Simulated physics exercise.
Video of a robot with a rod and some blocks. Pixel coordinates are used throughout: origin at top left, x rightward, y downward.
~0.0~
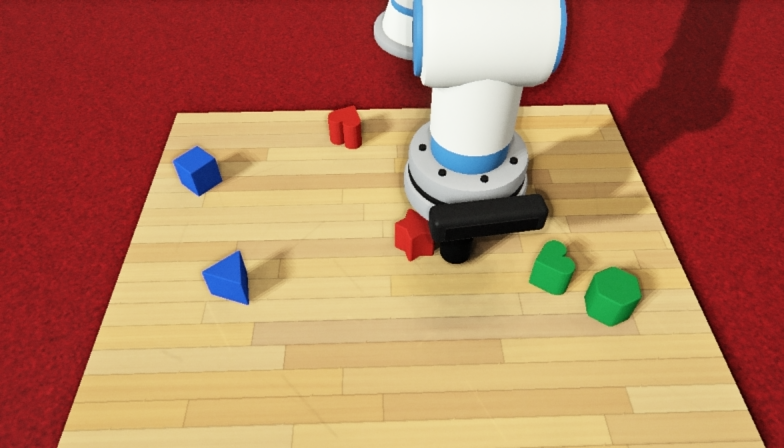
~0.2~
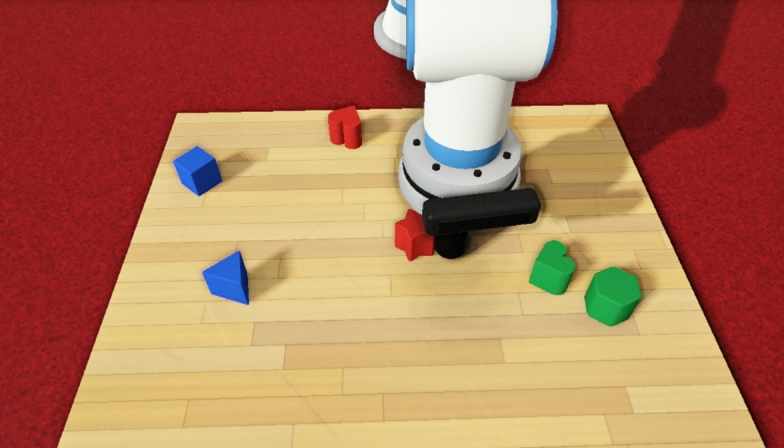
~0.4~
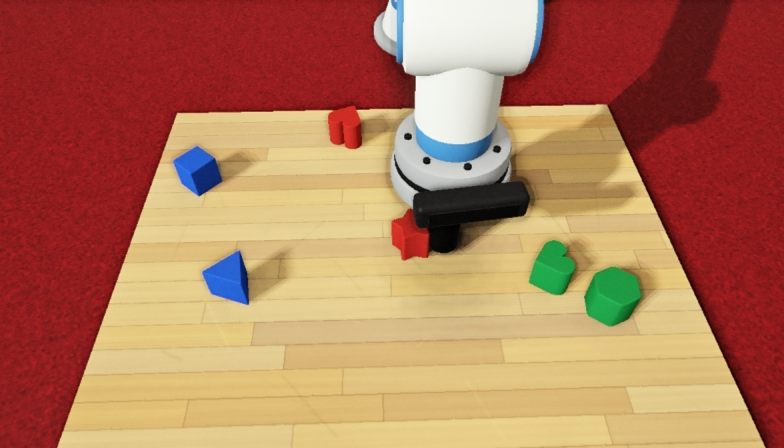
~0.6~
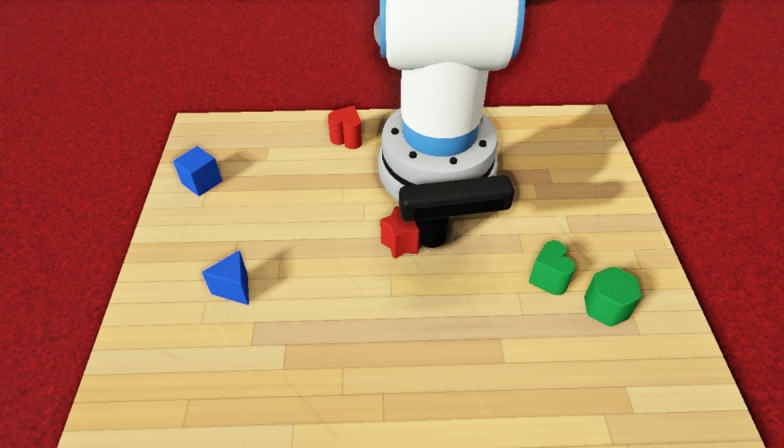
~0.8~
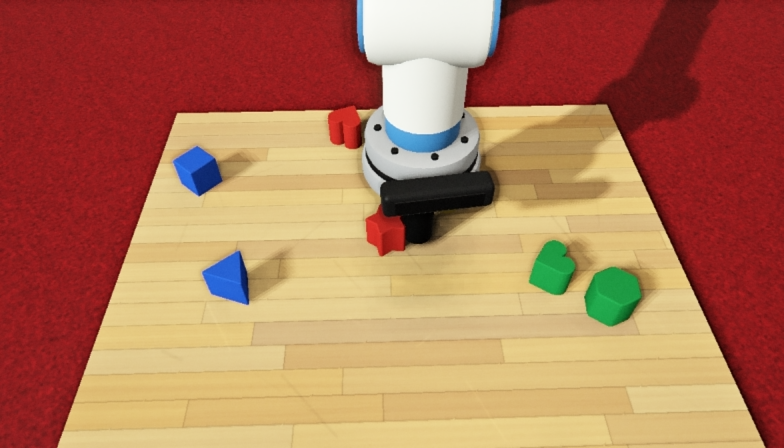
On a wooden board over a red floor, a white robot arm moved its black rod leftward and pushed a red star-shaped block a short way left, while the blue, green and other red blocks stayed still.
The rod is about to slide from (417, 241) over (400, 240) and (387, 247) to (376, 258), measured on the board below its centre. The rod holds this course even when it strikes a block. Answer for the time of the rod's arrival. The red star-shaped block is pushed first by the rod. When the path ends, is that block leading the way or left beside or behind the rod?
Slipped off.
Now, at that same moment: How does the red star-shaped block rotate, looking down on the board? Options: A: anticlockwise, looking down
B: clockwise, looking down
The answer is B.
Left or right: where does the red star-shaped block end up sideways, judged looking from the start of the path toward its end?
The answer is right.
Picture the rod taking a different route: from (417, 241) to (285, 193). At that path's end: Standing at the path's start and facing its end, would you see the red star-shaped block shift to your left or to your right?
It is displaced to the left.
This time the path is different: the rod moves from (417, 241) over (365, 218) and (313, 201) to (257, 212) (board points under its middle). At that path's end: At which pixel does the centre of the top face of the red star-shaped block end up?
Around (345, 214).
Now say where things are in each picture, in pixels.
Rod's lower end (455, 254); red star-shaped block (417, 223); yellow cylinder hidden, in the first picture.
Rod (450, 249); blocks still, in the second picture.
Rod (442, 243); red star-shaped block (413, 223), in the third picture.
Rod (432, 238); red star-shaped block (402, 220), in the fourth picture.
Rod (417, 234); red star-shaped block (387, 218); yellow cylinder hidden, in the fifth picture.
On the path given first. Halfway along, rod (392, 236); red star-shaped block (362, 218).
At the end, rod (376, 252); red star-shaped block (351, 221), turned 35° clockwise; yellow cylinder still.
